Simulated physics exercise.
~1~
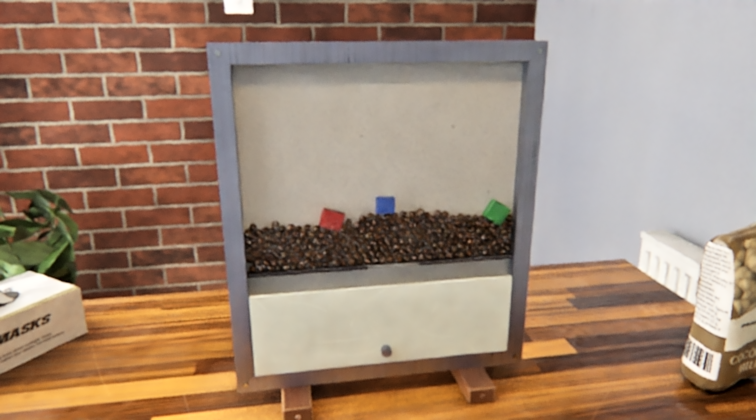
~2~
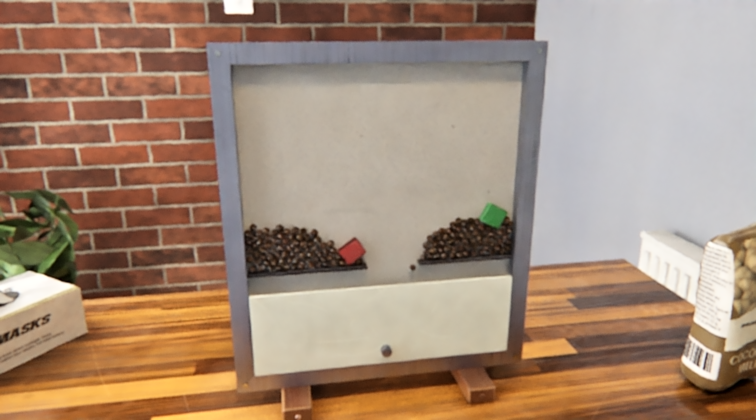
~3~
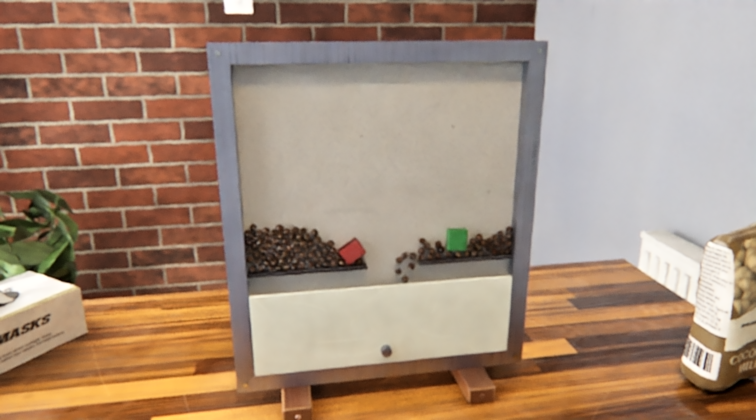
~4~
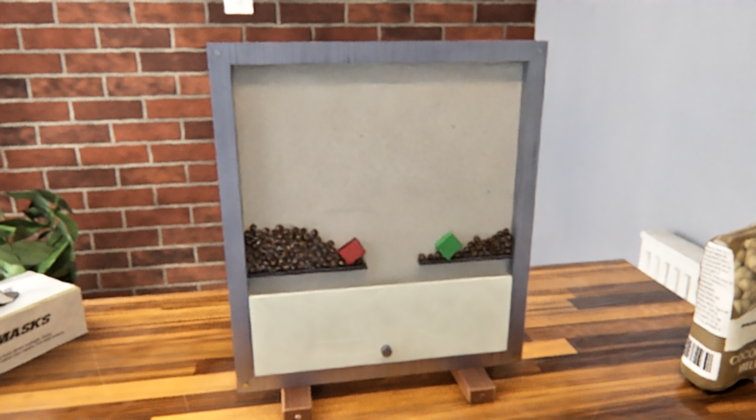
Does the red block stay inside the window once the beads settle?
Yes, the red block shifts right and down a little but stays in, resting tilted at the edge of the left ledge.
